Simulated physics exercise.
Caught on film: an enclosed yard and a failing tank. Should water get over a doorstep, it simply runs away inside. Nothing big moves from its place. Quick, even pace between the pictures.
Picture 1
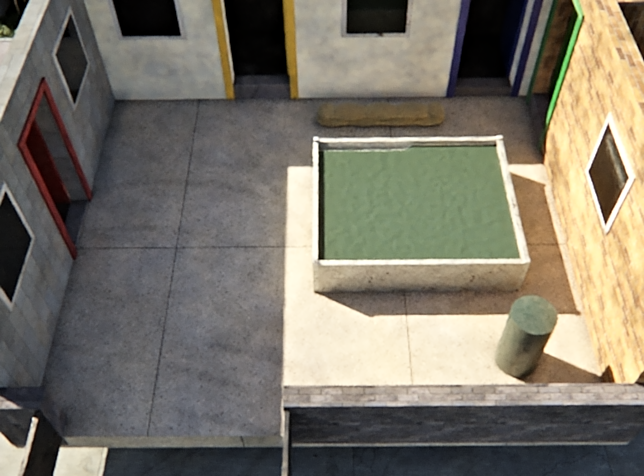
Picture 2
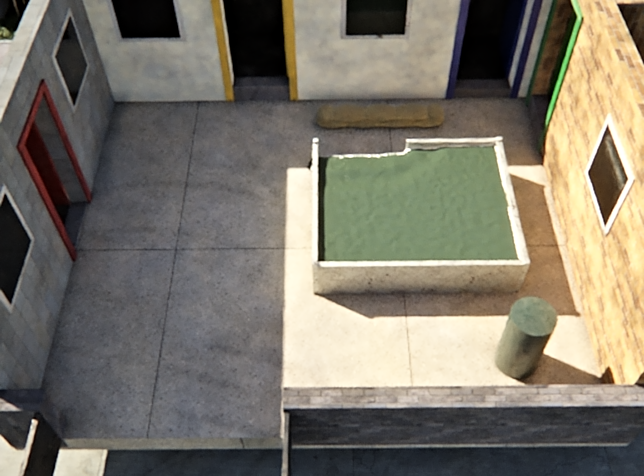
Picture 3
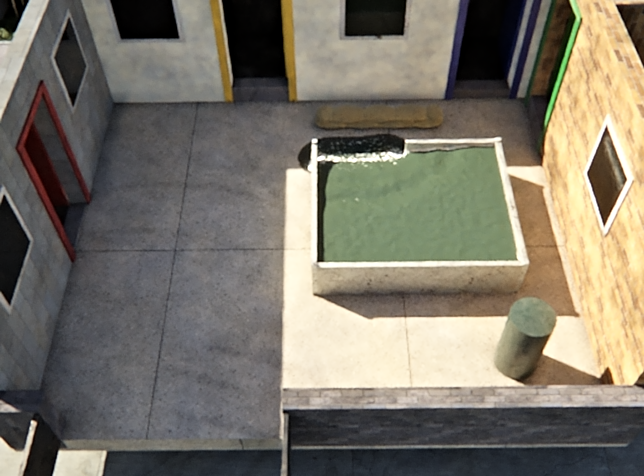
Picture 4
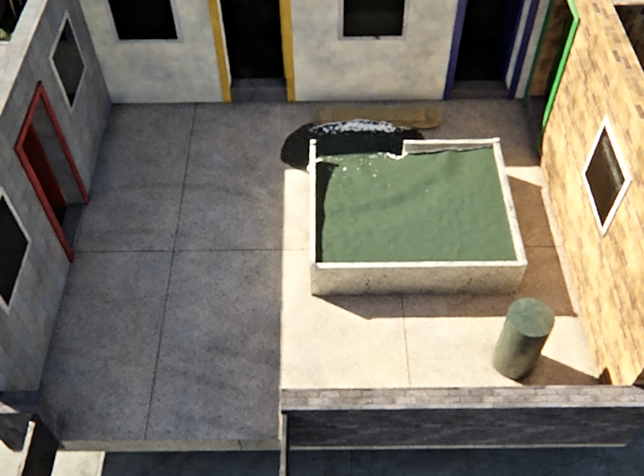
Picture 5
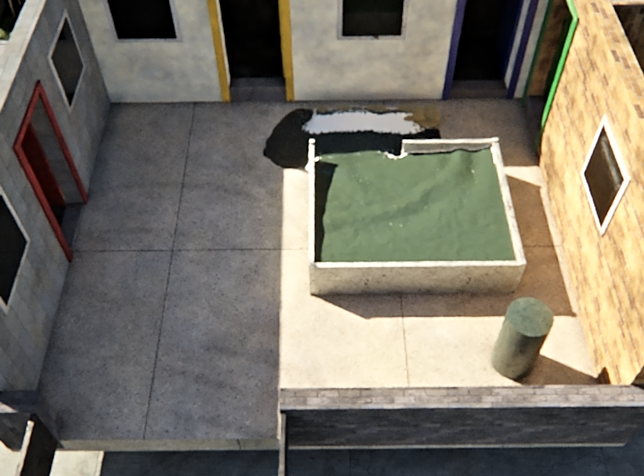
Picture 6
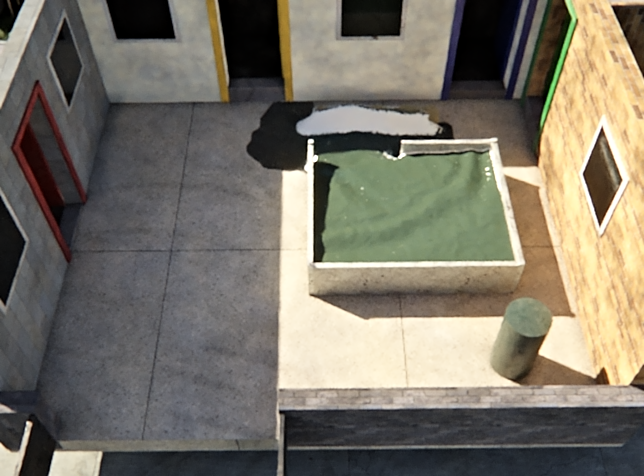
Water pours through a gap in the tank's far side and spreads across the yard.
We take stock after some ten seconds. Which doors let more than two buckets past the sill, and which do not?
The blue door is not overrun past two buckets; the red door is overrun past two buckets; the green door is not overrun past two buckets; the yellow door is not overrun past two buckets.
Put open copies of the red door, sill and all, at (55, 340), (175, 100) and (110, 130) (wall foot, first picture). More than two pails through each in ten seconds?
In order: Falls short, exceeds it, exceeds it.
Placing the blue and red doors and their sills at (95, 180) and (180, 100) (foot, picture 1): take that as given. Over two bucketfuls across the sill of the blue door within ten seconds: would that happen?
As I see it, the blue door comes in lower.
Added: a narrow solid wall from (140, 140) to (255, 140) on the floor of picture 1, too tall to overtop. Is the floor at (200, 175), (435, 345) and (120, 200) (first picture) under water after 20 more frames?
Results in sequence: Swamped / bone-dry / swamped.
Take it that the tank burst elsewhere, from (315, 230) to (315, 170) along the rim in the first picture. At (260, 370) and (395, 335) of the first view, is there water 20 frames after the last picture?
In the order asked: The first spot is untouched and the second is untouched.
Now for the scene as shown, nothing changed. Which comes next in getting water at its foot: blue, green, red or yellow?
I'd say it's the yellow door.
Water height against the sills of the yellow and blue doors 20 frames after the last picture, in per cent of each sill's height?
Respectively about 40 and 90 per cent.
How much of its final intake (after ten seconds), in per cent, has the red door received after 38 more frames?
Share at that point: Close to 50 in a hundred.
A moment on, water covers 20 % of the floor; the blue door not reached, the red door not reached, the green door wet at the sill, nothing in, the yellow door wet at the sill, nothing in.
Next, water covers 35 % of the floor; the blue door wet at the sill, nothing in, the red door not reached, the green door wet at the sill, nothing in, the yellow door wet at the sill, nothing in.
Then, water covers 45 % of the floor; the blue door wet at the sill, nothing in, the red door under two buckets in, the green door wet at the sill, nothing in, the yellow door wet at the sill, nothing in.
Later, water covers 75 % of the floor; the blue door wet at the sill, nothing in, the red door under two buckets in, the green door wet at the sill, nothing in, the yellow door wet at the sill, nothing in.
In the end, water covers 90 % of the floor; the blue door wet at the sill, nothing in, the red door over two buckets in, the green door wet at the sill, nothing in, the yellow door wet at the sill, nothing in.
